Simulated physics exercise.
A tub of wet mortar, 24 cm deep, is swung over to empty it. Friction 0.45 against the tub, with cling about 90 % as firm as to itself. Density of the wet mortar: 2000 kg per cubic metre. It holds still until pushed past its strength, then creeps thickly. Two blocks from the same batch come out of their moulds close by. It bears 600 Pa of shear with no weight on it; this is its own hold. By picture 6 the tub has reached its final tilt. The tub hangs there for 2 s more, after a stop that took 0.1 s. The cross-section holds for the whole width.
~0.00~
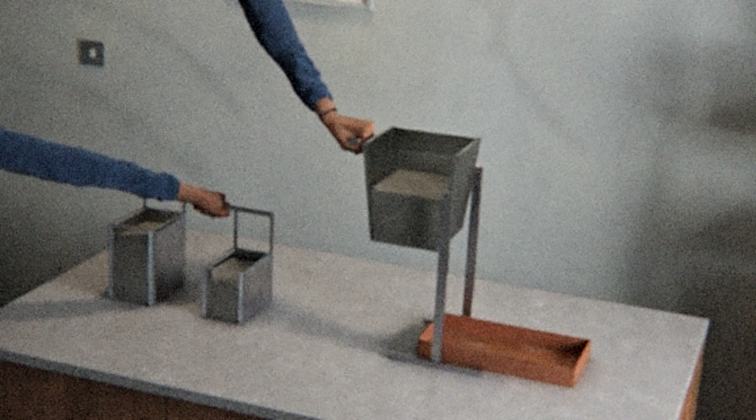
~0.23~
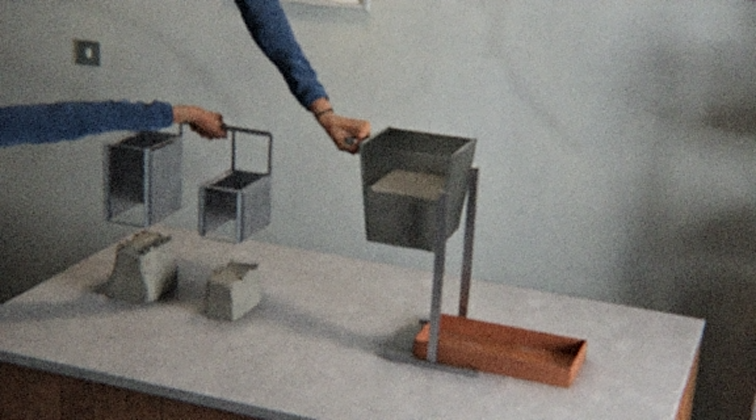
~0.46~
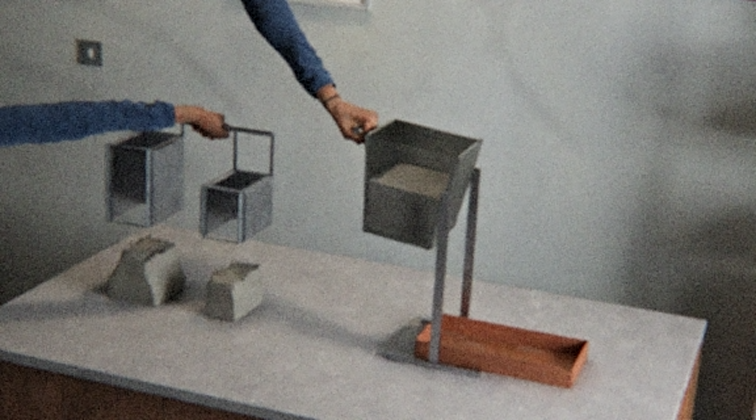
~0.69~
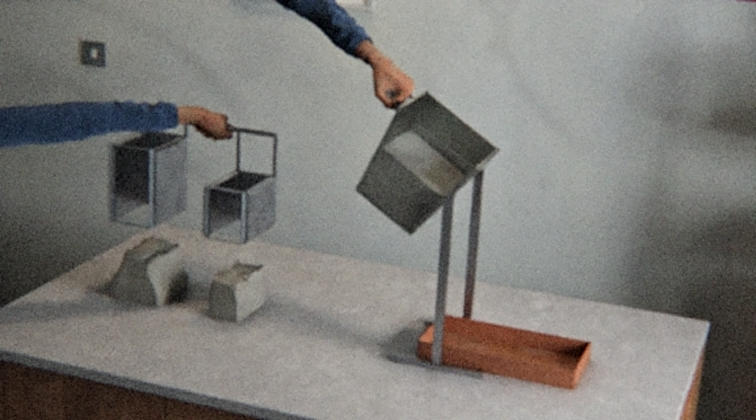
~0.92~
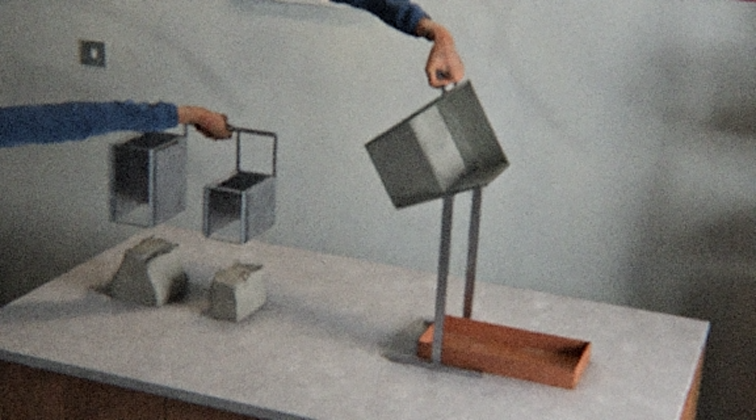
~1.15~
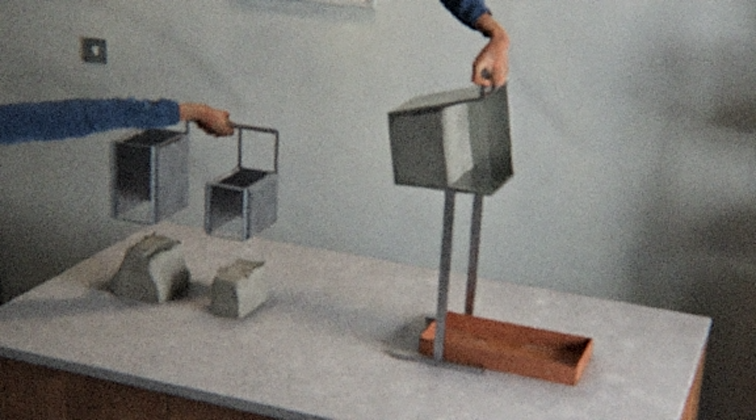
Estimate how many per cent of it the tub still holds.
The tub still holds some 100 per cent.
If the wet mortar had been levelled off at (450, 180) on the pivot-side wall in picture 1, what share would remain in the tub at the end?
Then roughly 100 %.
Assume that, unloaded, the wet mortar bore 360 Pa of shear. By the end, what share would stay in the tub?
100 %.
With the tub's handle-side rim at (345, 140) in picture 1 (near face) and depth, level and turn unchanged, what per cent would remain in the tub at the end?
Roughly 100 %.
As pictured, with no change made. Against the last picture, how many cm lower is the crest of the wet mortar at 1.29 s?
Roughly 2 cm.
By 1.29 s, the tub is at 81 degrees and holds 100 %.
By 1.46 s, the tub is at 81 degrees and holds 100 %.
By 1.63 s, the tub is at 81 degrees and holds 100 %.
By 1.80 s, the tub is at 81 degrees and holds 100 %.
By 3.15 s, at the end, the tub is at 81 degrees and holds 100 %.
